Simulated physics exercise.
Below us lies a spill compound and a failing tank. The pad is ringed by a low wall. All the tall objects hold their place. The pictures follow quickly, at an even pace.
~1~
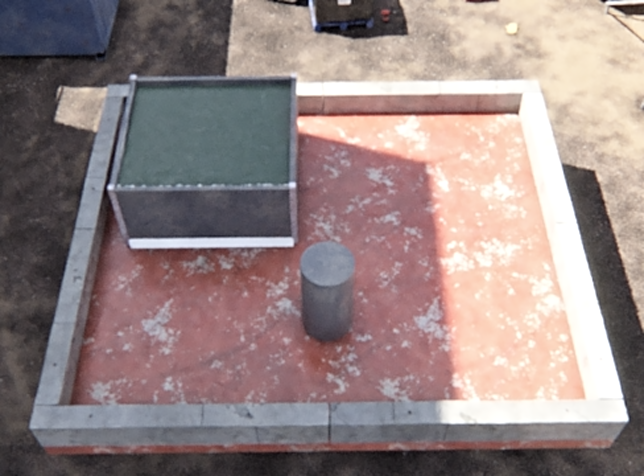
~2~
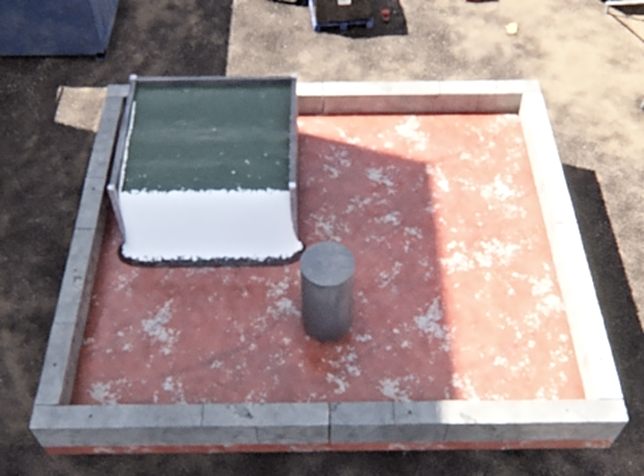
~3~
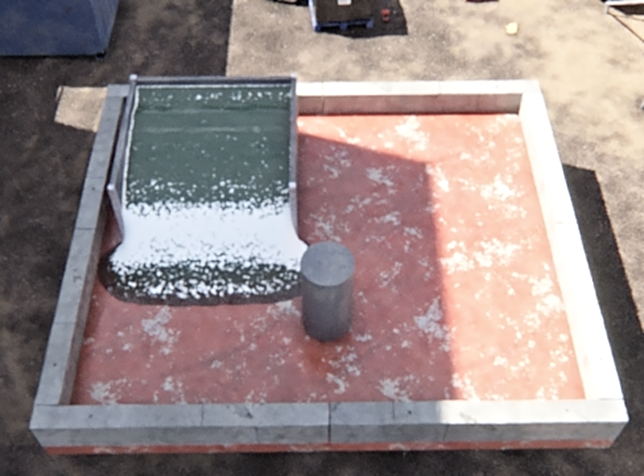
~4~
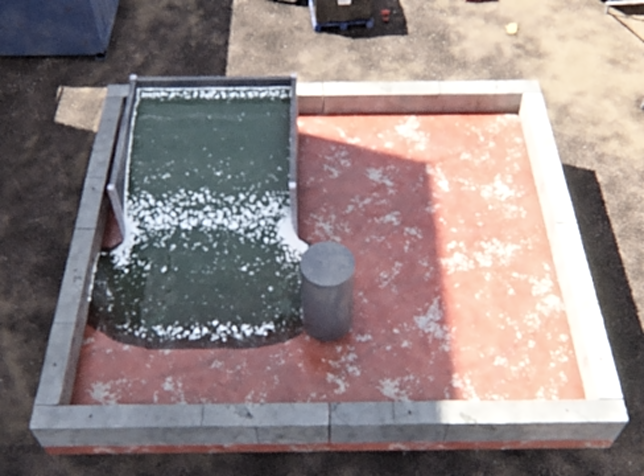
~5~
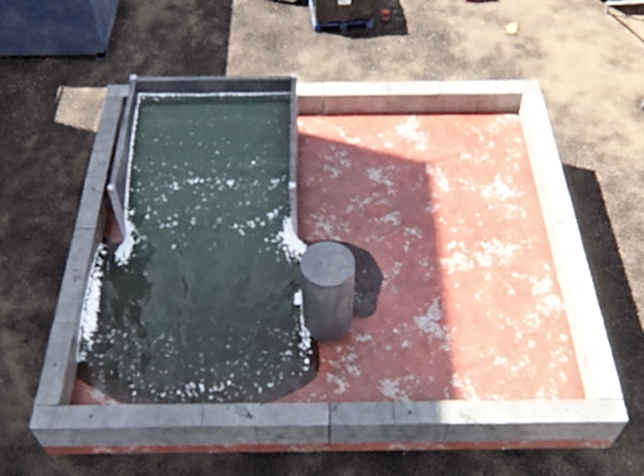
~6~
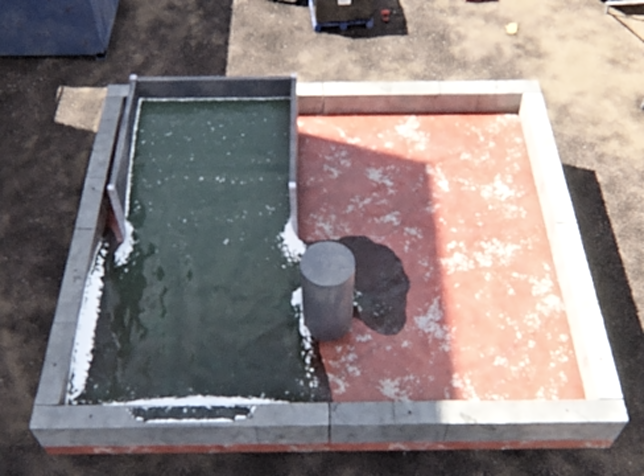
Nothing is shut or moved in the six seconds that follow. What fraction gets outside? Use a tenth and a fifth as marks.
It loses between a tenth and a fifth.
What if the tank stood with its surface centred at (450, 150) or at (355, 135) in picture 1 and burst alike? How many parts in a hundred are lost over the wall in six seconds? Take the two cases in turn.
About 16 and 10 per cent.
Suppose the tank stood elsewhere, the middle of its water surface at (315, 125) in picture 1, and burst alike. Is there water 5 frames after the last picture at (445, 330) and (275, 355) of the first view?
In that order: Under water, under water.
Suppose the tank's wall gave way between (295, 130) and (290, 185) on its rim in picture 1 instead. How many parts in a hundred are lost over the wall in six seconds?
Close to 2 %.
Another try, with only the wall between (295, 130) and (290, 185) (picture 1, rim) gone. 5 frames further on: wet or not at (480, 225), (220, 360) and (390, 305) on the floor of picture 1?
In that order: Under water, dry, awash.
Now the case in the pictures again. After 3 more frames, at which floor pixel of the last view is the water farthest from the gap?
Close to (469, 351).
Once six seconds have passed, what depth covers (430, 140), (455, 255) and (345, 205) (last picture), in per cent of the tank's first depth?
Roughly 18, 12 and 4 per cent, in turn.
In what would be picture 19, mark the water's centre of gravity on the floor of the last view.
At about (246, 304).
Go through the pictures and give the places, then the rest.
In the first picture, the open tank at (209, 135) is whole and still.
In the second picture, water pours out at (209, 221) and has run to a hidden place.
In the third picture, the front is at a hidden place, out from the gap at (209, 225).
In the fourth picture, the front is at a hidden place, out from the gap at (210, 227).
In the fifth picture, water pours out at (210, 228) and has run to (283, 389).
In the sixth picture, water pours out at (210, 229) and has run to a hidden place.
A moment on, water covers 35 % of the floor; the low wall has let 0 % over.
Next, water covers 40 % of the floor; the low wall has let 2 % over.
Then, water covers 60 % of the floor; the low wall has let 12 % over.
Later, water covers 75 % of the floor; the low wall has let 13 % over.
In the end, water covers 85 % of the floor; the low wall has let 13 % over.
